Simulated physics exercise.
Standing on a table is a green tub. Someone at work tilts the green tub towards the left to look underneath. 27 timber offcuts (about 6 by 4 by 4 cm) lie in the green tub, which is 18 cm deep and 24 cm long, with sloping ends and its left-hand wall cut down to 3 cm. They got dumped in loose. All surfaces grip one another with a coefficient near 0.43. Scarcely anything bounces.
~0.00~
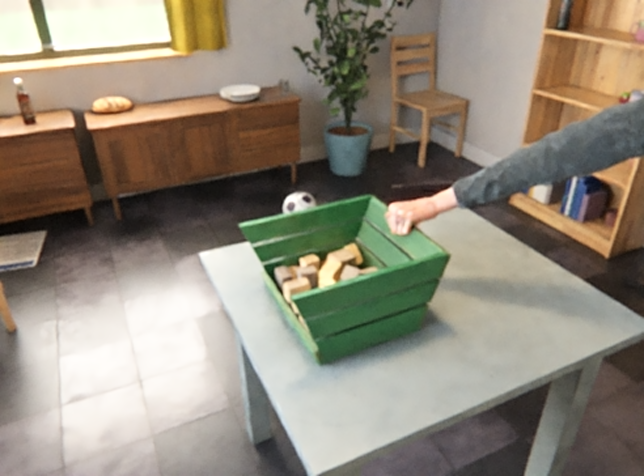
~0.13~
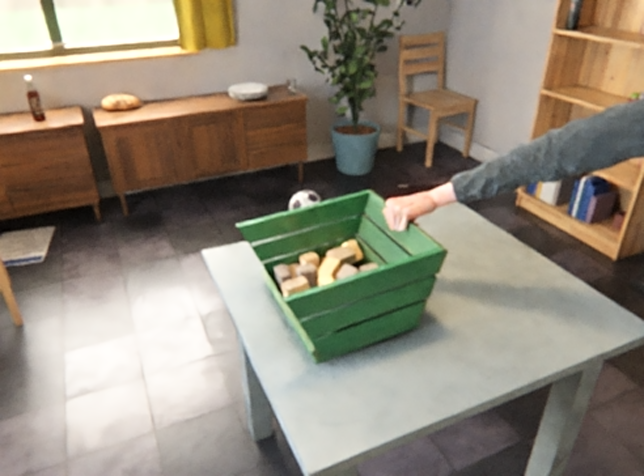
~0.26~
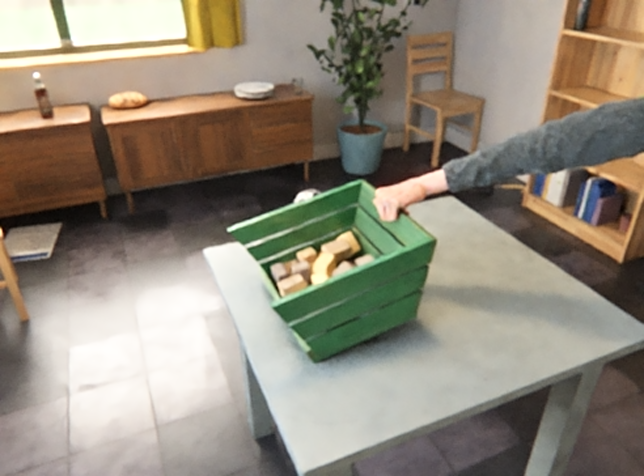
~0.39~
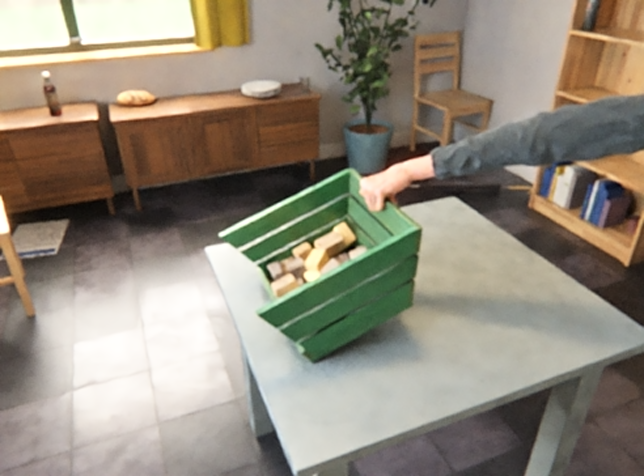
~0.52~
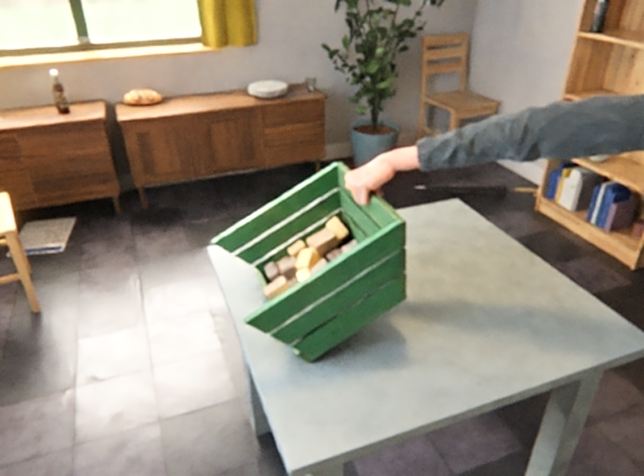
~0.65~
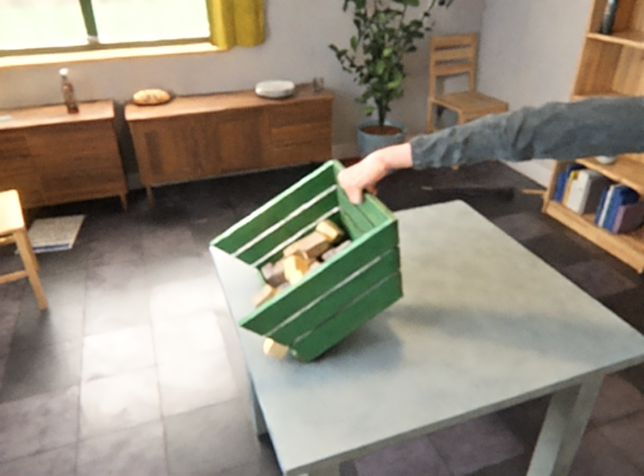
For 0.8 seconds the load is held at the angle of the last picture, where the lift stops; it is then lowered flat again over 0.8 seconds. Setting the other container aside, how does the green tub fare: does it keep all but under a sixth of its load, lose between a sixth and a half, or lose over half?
Looks like not even a sixth of the stuff is going to get out.
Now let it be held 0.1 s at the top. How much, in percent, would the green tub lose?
In that case the green tub sheds 10 percent of its load.
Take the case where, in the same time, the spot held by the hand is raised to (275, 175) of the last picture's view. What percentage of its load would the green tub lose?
In that case the green tub sheds 40 per cent.
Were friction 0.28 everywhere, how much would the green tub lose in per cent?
Then the green tub sheds 0 per cent of its load.
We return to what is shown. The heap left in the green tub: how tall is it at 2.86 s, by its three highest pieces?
Roughly 9 centimetres.
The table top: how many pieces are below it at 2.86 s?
Around 0, roughly.
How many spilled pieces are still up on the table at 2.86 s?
Count: Around 2.
After 1.00 s, tilt 28°; 1 of 27 out of the green tub.
After 1.44 s, tilt 28°; 1 of 27 out of the green tub.
After 2.06 s, tilt 4°; 2 of 27 out of the green tub.
When it is over (at 2.86 s), 2 of 27 out of the green tub. Asked share, 2 of 27, 7 per cent.
